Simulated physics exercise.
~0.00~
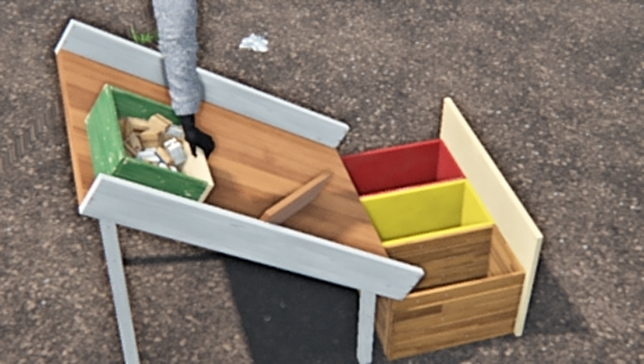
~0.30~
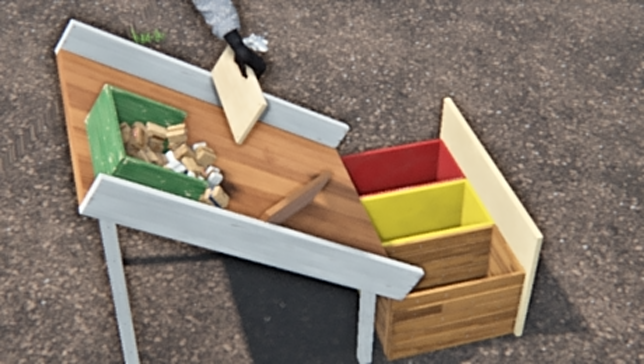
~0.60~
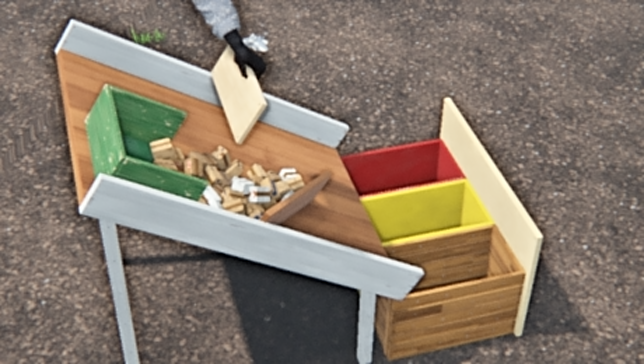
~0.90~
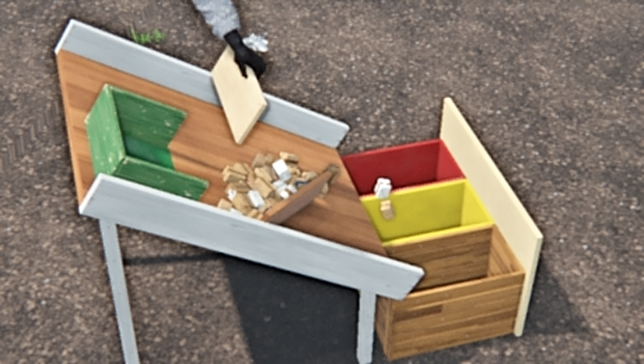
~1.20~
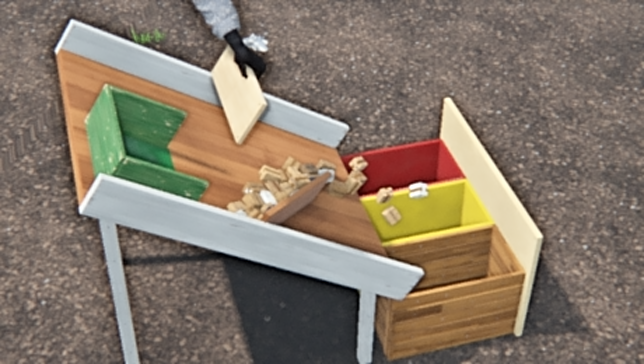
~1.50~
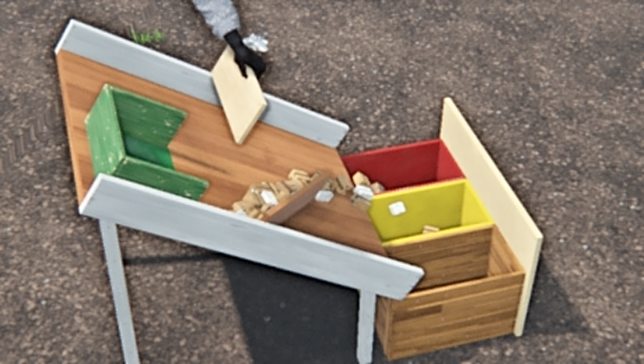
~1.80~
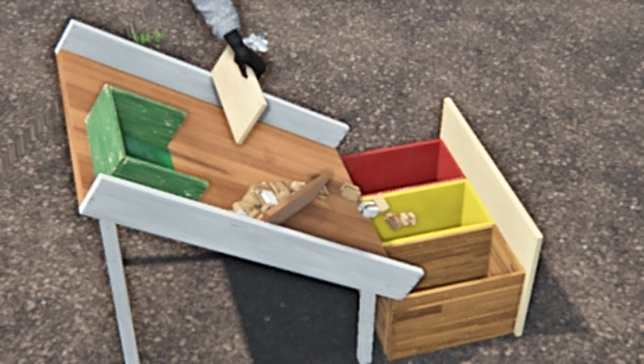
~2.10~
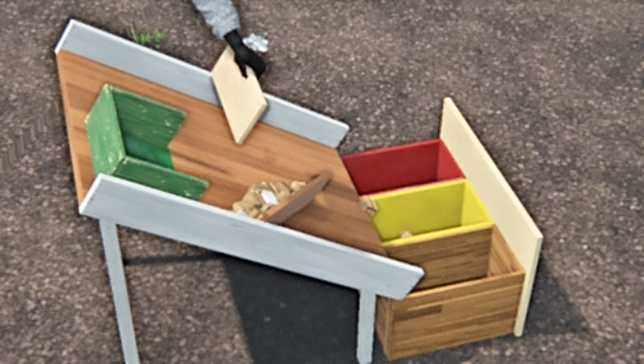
The footage shows a gloved hand lifting a pale gate from a green pen on a sloping wooden table, letting small blocks slide right against an angled board, where some stay piled while others spill off the end into the red bin and yellow tub.
